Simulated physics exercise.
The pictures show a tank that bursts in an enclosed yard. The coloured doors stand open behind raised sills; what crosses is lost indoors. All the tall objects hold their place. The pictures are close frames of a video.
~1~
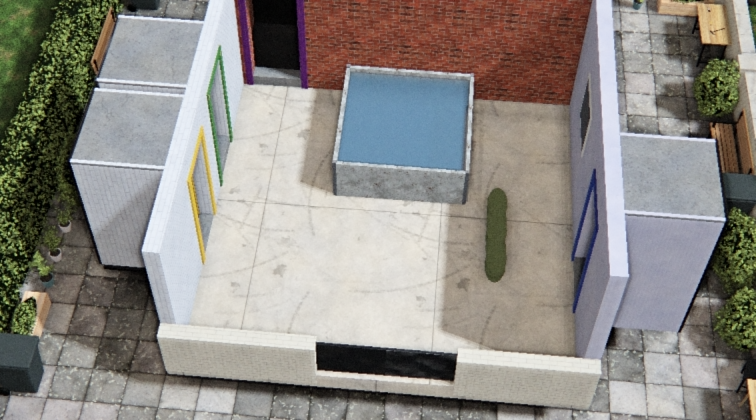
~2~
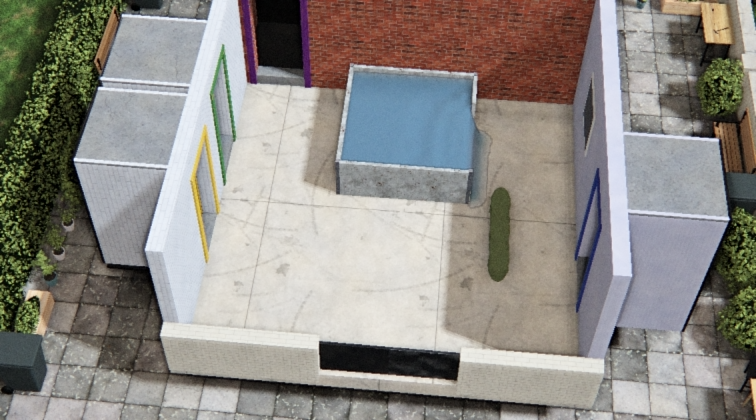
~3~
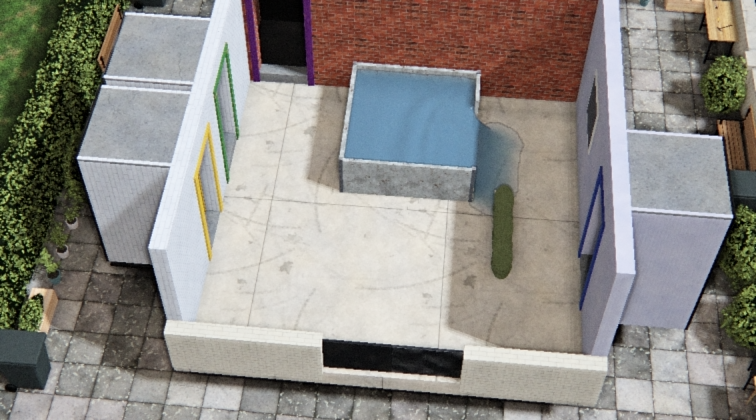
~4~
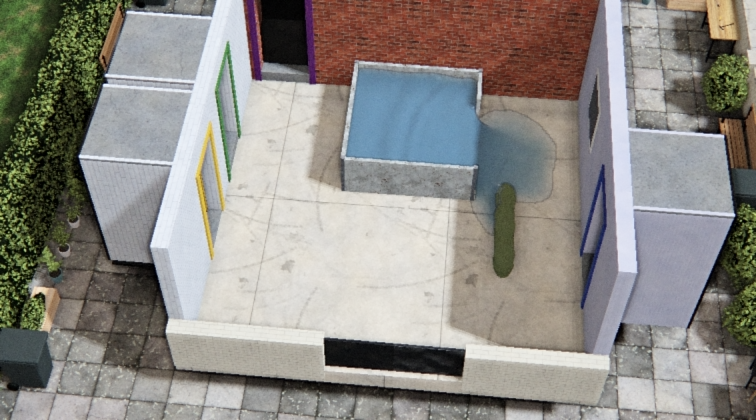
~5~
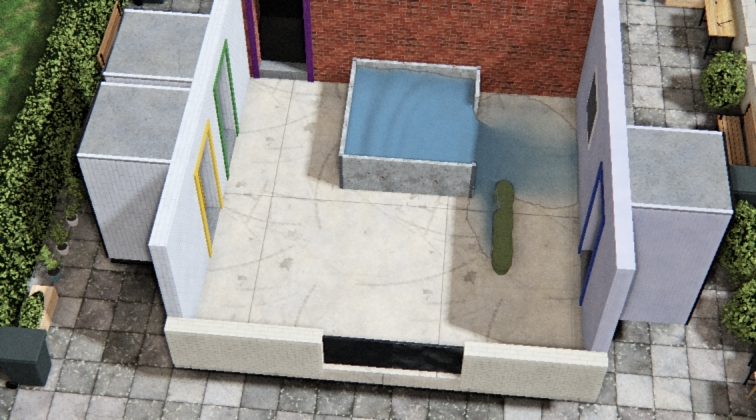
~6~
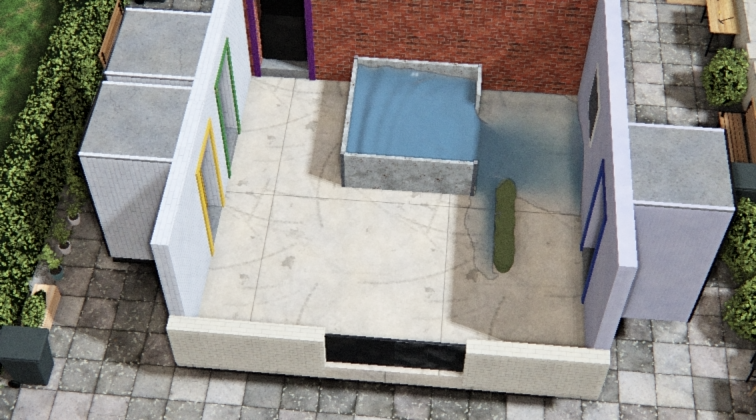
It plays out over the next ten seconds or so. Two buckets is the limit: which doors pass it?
One by one: The green door stays under that; the yellow door takes more than that; the blue door stays under that; the purple door stays under that.
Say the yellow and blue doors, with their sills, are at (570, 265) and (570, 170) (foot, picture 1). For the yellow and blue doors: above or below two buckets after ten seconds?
In short: The yellow one passes that mark, the blue one is over.
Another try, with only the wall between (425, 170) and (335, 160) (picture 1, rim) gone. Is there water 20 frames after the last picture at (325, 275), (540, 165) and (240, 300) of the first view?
In that order: Covered, dry, wet.
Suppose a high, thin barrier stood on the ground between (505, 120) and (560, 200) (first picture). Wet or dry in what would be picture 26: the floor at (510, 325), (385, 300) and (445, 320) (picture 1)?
One after the other: Flooded, flooded, wet.
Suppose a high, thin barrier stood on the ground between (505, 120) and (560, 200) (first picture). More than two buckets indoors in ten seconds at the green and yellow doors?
The green one takes less; the yellow one floods.
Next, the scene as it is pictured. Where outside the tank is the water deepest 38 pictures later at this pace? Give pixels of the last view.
Close to (205, 343).
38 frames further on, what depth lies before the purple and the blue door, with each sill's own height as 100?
In turn 30 and 50 per cent.
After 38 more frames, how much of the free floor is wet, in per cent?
I make it 85 per cent.
A moment on, water covers 30 % of the floor; the green door not reached, the yellow door not reached, the blue door wet at the sill, nothing in, the purple door not reached.
Next, water covers 45 % of the floor; the green door not reached, the yellow door not reached, the blue door wet at the sill, nothing in, the purple door not reached.
Then, water covers 55 % of the floor; the green door not reached, the yellow door not reached, the blue door wet at the sill, nothing in, the purple door wet at the sill, nothing in.
Later, water covers 85 % of the floor; the green door wet at the sill, nothing in, the yellow door under two buckets in, the blue door wet at the sill, nothing in, the purple door wet at the sill, nothing in.
In the end, water covers 95 % of the floor; the green door wet at the sill, nothing in, the yellow door far over two buckets in, the blue door wet at the sill, nothing in, the purple door wet at the sill, nothing in.
